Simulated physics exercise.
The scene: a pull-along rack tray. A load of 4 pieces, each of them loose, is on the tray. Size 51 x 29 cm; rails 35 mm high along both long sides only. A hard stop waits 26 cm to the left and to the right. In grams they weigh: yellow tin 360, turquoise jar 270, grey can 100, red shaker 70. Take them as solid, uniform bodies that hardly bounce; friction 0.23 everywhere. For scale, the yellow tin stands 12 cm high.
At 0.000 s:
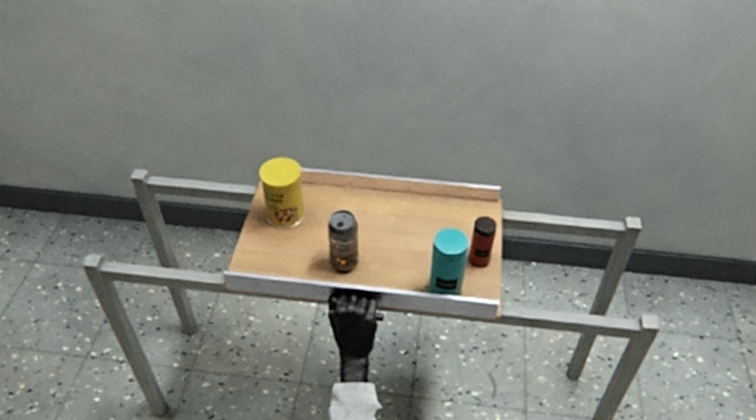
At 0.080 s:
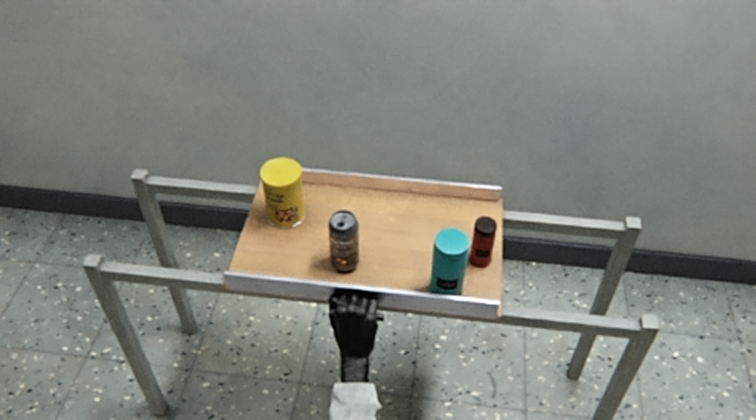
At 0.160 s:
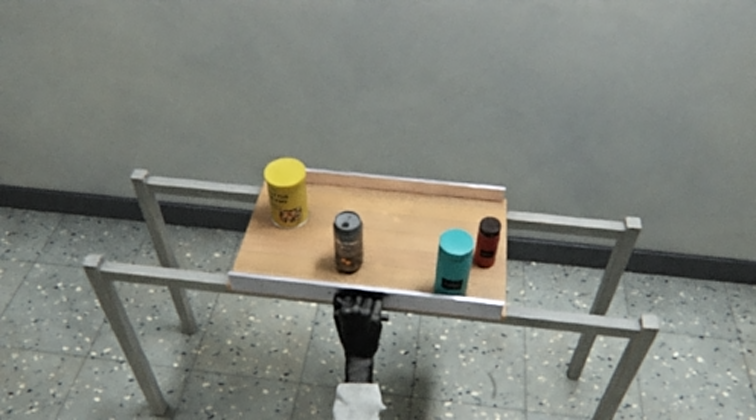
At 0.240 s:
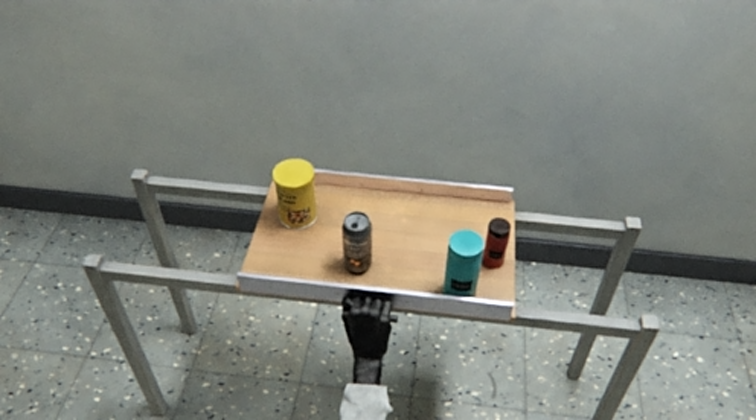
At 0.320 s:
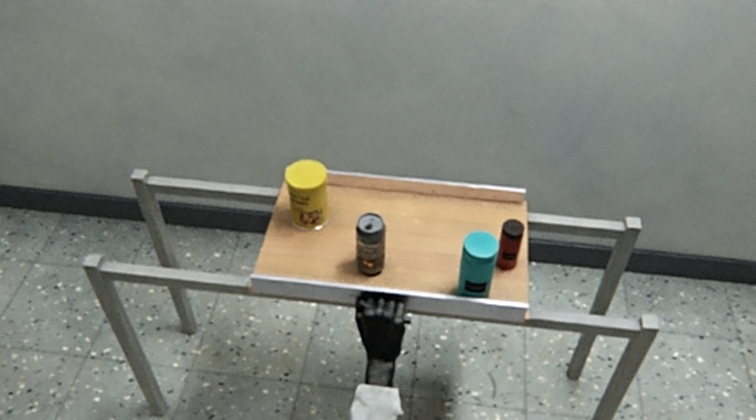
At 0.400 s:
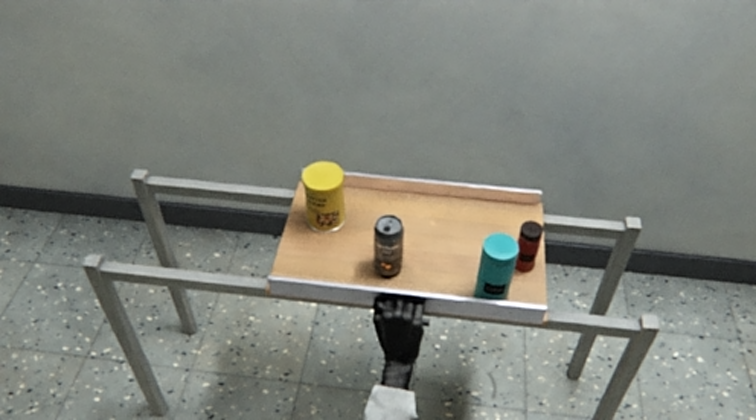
A black robotic-looking hand with a pale cuff grips the near edge of a wooden tray on two metal rails, seen from above against a plain grey wall and speckled floor. On the tray stand a yellow tin at left, a grey can near the middle, and a turquoise jar and smaller red shaker at right. The hand and tray start still, then slide gradually right, the four pieces riding along upright.
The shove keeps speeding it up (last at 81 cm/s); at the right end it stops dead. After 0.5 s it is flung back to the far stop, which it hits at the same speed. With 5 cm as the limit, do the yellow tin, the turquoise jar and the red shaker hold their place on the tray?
The yellow tin keeps its place, the turquoise jar ends elsewhere, the red shaker ends elsewhere.
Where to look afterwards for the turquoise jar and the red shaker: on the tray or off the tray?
The turquoise jar finishes off the tray; the red shaker finishes off the tray.
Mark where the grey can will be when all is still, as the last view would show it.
Around (210, 228).
After 1.10 s, tray 26 cm right; turquoise jar and red shaker now off the tray; yellow tin slid 13 cm near (479, 213); grey can slid 13 cm.
After 2.10 s, tray 1 cm left; yellow tin slid 13 cm near (343, 200); grey can slid 13 cm.
At rest (3.1 s), off the tray, turquoise jar and red shaker; the other 2 in place, give or take 5 cm. In the last view, yellow tin near (159, 181).
